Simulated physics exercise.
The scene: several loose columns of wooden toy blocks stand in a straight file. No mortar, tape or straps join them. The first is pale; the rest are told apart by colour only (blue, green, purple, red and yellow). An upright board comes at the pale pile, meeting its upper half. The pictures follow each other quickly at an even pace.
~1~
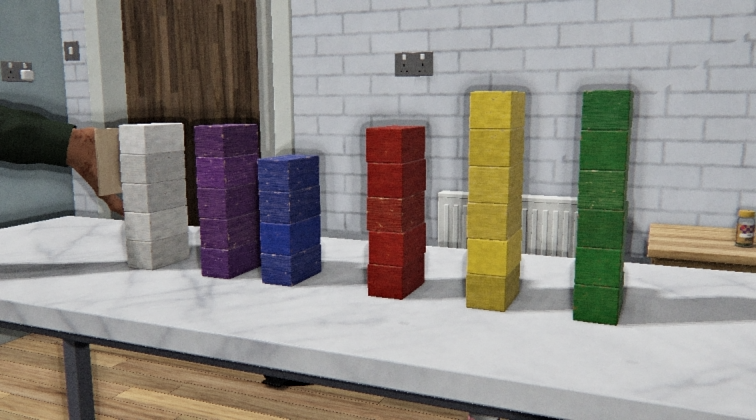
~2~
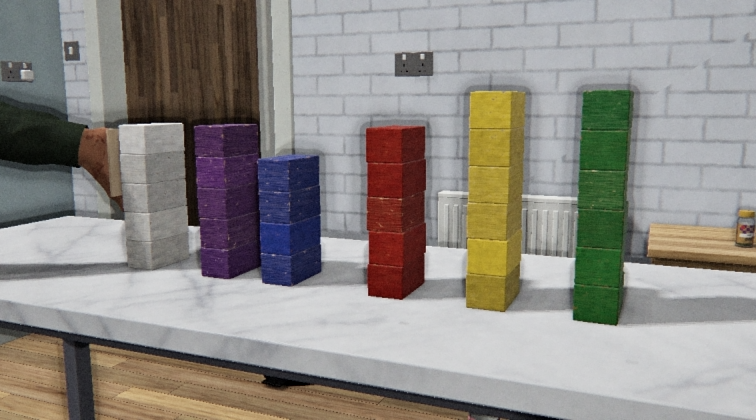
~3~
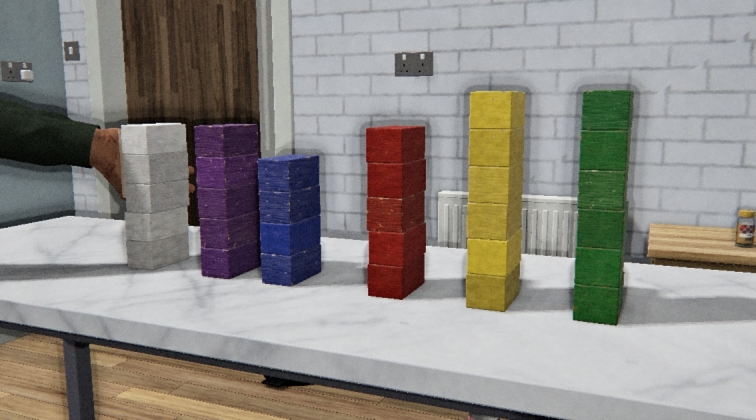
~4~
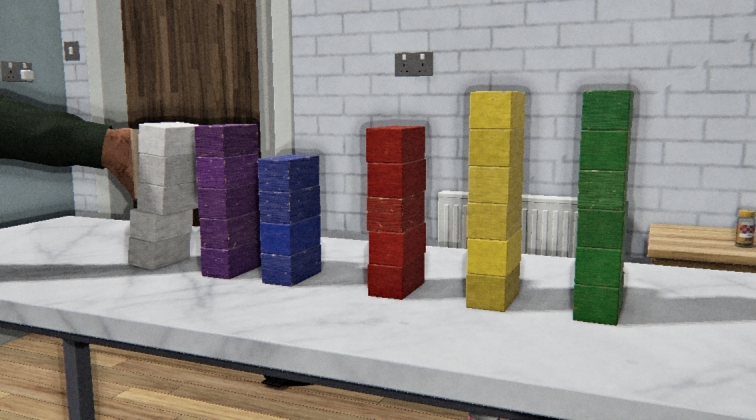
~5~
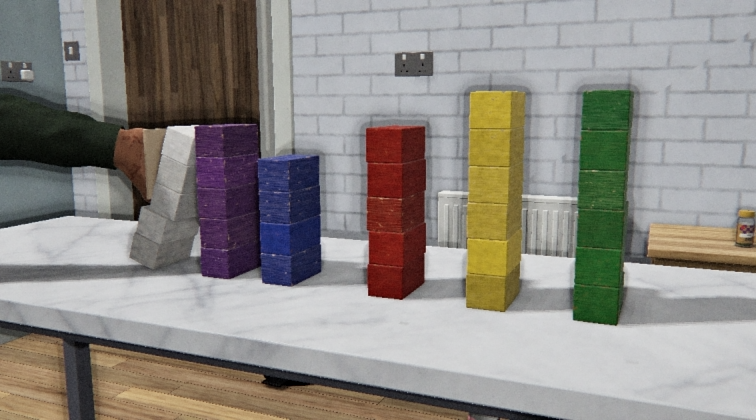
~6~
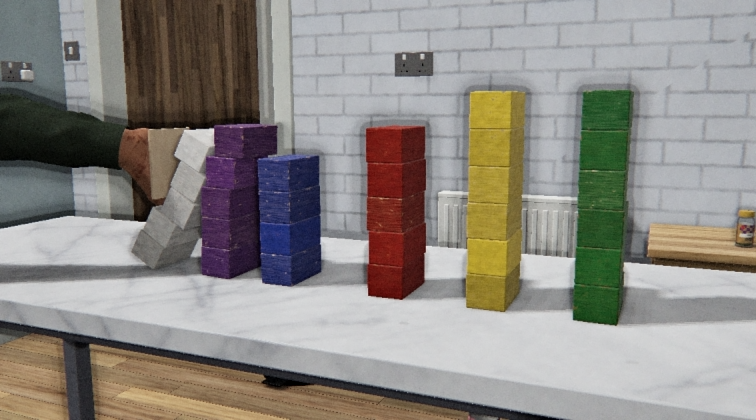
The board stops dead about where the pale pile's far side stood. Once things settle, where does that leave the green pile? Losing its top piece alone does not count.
It loses a good part of its height.
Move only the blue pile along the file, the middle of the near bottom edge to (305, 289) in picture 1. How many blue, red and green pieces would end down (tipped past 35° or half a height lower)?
Blue 4, red 5, green 6.
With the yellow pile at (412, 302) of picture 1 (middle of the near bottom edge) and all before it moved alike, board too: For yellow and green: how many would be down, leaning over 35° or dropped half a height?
Down at the end: Yellow 5, green 6.
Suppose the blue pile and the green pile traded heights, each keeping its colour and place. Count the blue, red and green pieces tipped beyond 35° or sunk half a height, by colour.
Pile by pile, blue 6, red 4, green 4.
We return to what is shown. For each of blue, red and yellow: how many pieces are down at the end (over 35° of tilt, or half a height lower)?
Blue 4, red 4, yellow 6.
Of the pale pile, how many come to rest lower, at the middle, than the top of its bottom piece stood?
2 of them.
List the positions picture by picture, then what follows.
In the first frame (pixels give the middle of a visible side), board (97, 154) not yet touching; top green block (606, 111); top red block (384, 146); none of the others has stirred.
In the second frame, board (108, 154) not yet touching; top green block (606, 111).
In the third frame, board (120, 154) pushing; top green block (606, 111).
In the fourth frame, board (133, 155) pushing, top of the pale pile leaning a little; top green block (606, 111); none of the others has stirred.
In the fifth frame, board (145, 155) pushing, top of the pale pile leaning clearly; top green block (606, 111); none of the others has stirred.
In the sixth frame, board (150, 155) stopped, top of the pale pile leaning well over; top green block (606, 111); top purple block (262, 142) about its own height from its place; movement in 3 of them.
Shortly afterwards, 5 of the pale pile down; none of the 6 green blocks down (0 of 26 in all colours); top green block unmoved; top purple block tilted clearly.
Next, 5 of the pale pile down; none of the 6 green blocks down (10 of 26 in all colours); top green block unmoved; top red block tilted steeply, about its own height lower.
Some moments later, 5 of the pale pile down; 6 of the 6 green blocks down (25 of 26 in all colours); top green block tilted well over, about its own height lower; top purple block tilted steeply, some two heights lower.
Afterwards, 5 of the pale pile down; 6 of the 6 green blocks down (25 of 26 in all colours); top green block on its side; top purple block tilted steeply, some two heights lower.
In the end, 5 of the pale pile down; 6 of the 6 green blocks down (25 of 26 in all colours); top green block tilted well over, some 20 heights lower; top yellow block upside down.
